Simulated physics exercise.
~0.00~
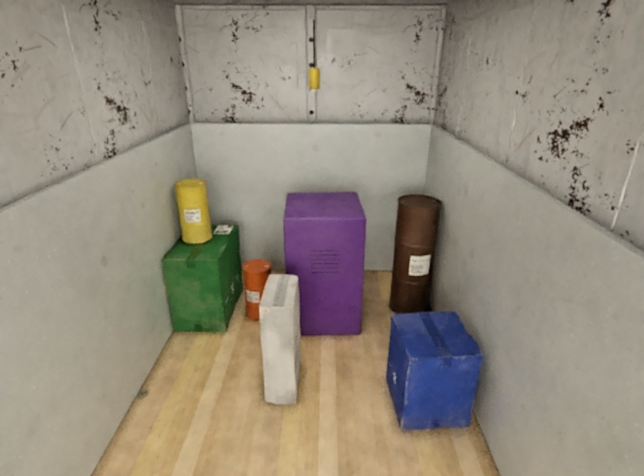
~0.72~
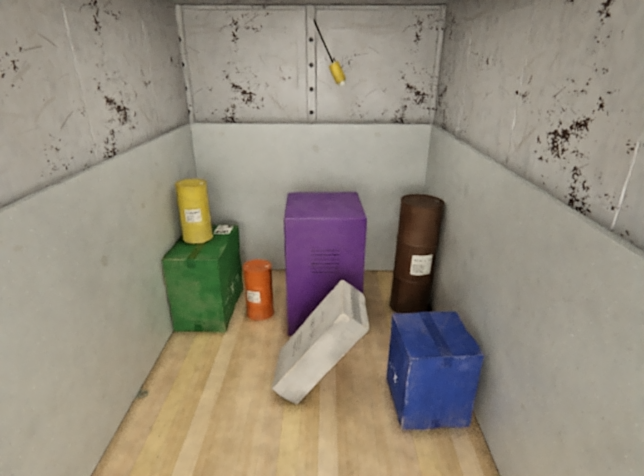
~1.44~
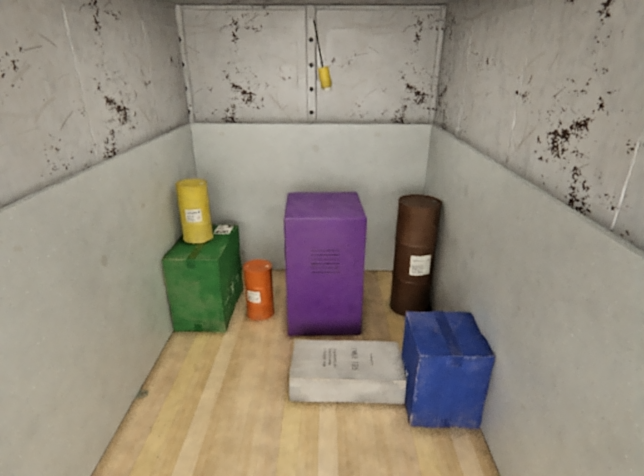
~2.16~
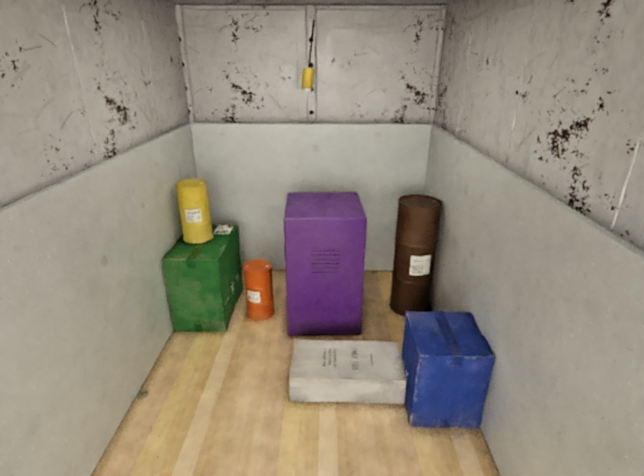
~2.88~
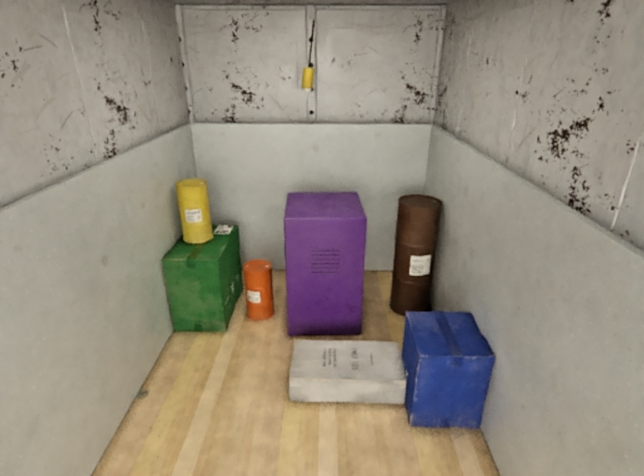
White box tipping over to the right in a van's load bay, nudging the blue box and lying still on its side.
